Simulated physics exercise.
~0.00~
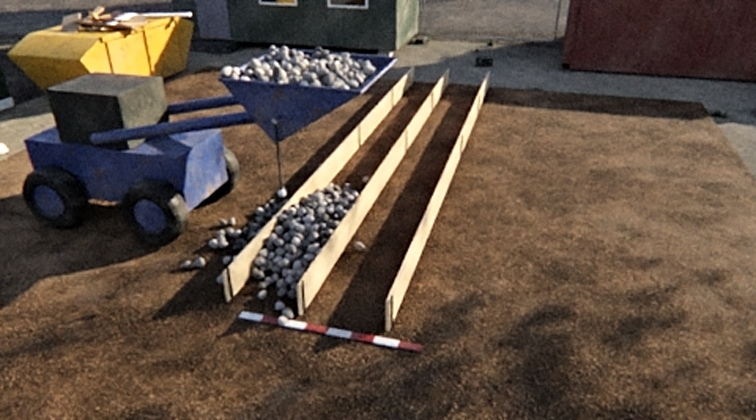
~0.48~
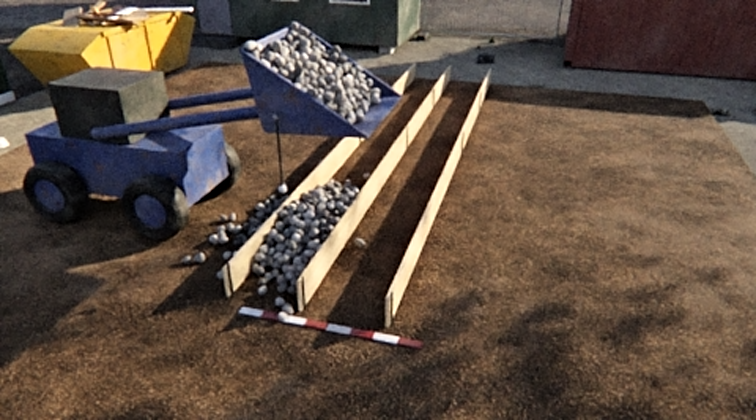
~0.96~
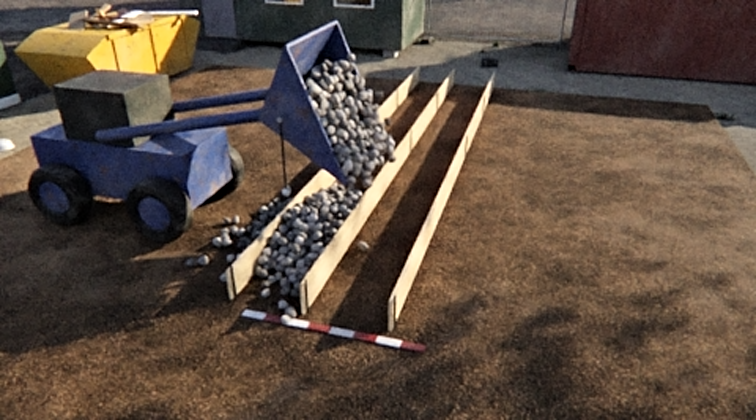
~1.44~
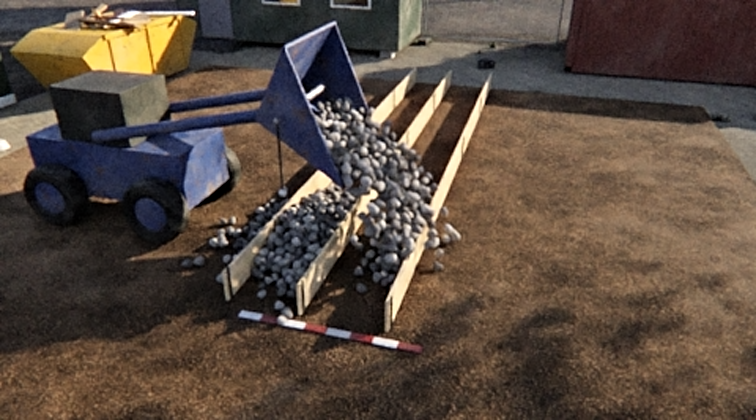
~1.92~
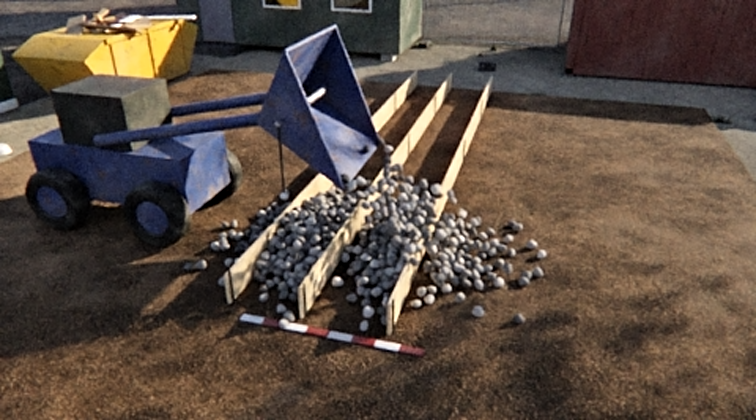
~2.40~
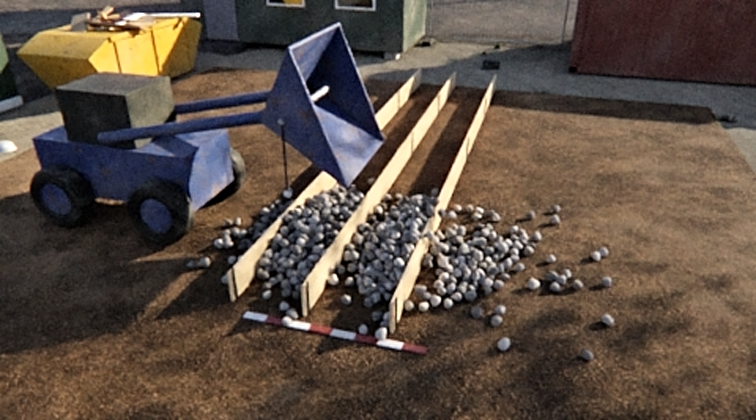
In this clip, a blue wheeled loader tips its raised bucket of rounded grey stones over three low boards beside an earlier pile, and the stones pour out until the bucket hangs empty, heaped between the boards and scattered past the last one.
